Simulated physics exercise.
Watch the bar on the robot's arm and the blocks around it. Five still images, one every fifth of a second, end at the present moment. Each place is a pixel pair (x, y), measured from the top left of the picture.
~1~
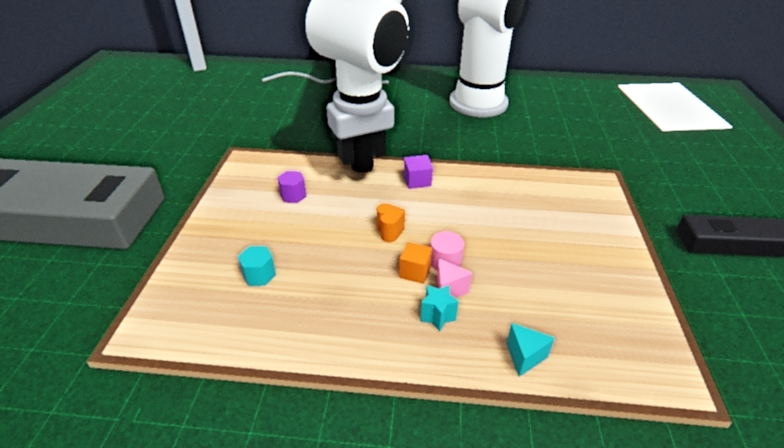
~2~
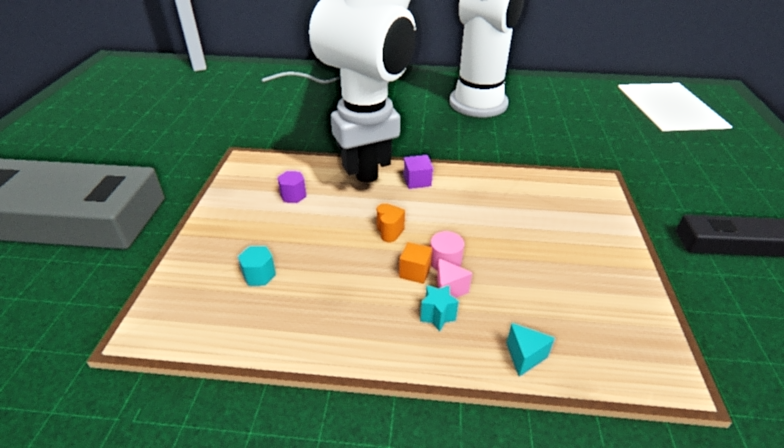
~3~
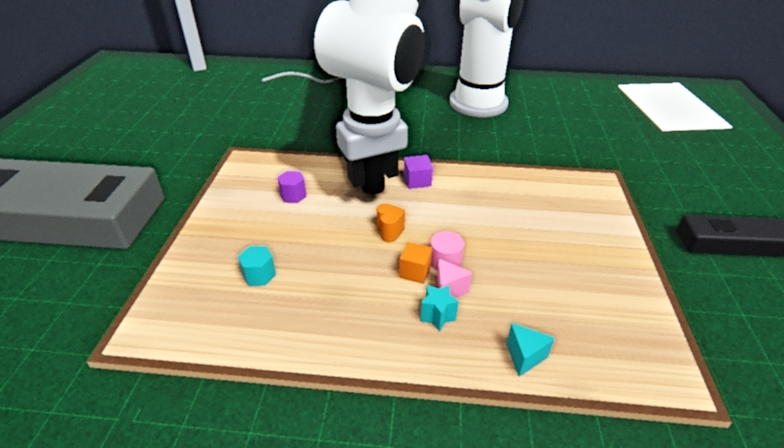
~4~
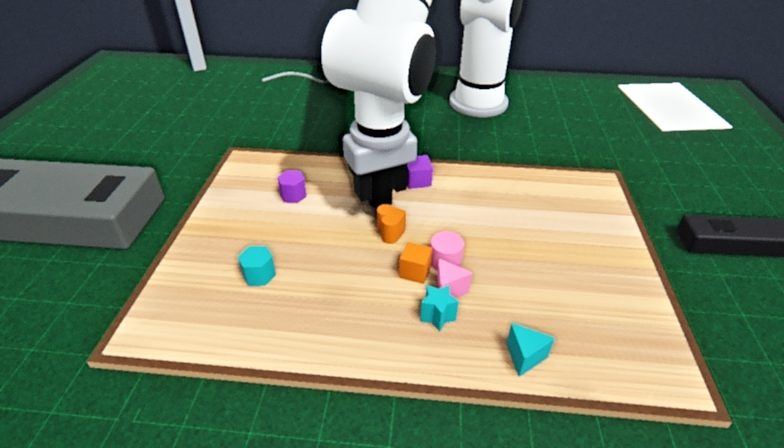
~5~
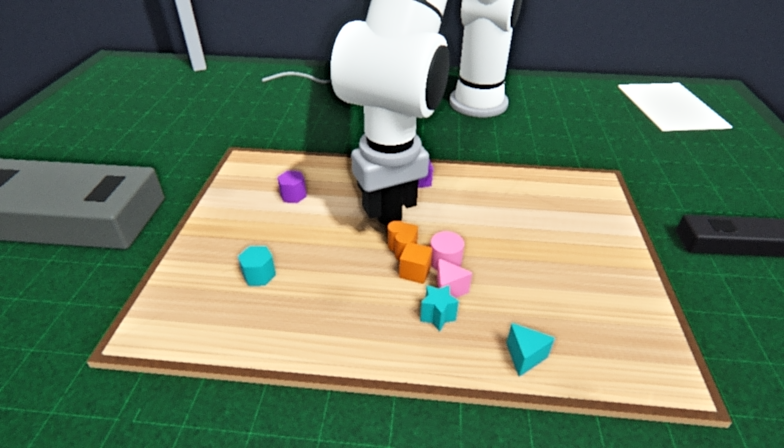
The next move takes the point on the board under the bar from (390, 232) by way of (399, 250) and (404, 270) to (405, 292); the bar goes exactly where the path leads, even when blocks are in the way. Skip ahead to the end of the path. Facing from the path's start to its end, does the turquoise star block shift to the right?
My answer is no.
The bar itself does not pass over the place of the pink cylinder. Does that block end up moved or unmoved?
My prediction: It remains in place.
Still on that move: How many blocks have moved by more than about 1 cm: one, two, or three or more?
I predict three or more.
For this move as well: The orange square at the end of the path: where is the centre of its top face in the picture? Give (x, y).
If I read the scene right, the answer is (434, 316).
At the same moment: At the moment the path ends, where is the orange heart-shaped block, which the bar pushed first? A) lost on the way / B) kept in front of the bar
My answer is option B.
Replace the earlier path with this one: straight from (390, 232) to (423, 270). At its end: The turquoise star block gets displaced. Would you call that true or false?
The claim holds.
On the path given first. One third of the way, bar (399, 235); orange heart-shaped block (410, 251), turned 15° clockwise; orange square (425, 272), turned 30° anticlockwise.
Two thirds of the way, bar (405, 255); orange heart-shaped block (410, 274), turned 30° clockwise; orange square (426, 292), turned 60° anticlockwise; turquoise star block (452, 310), turned 25° anticlockwise.
At the end, bar (405, 277); orange heart-shaped block (414, 298), turned 25° clockwise; orange square (434, 316), turned 65° anticlockwise; turquoise star block (465, 325), turned 55° anticlockwise; pink cylinder unmoved.
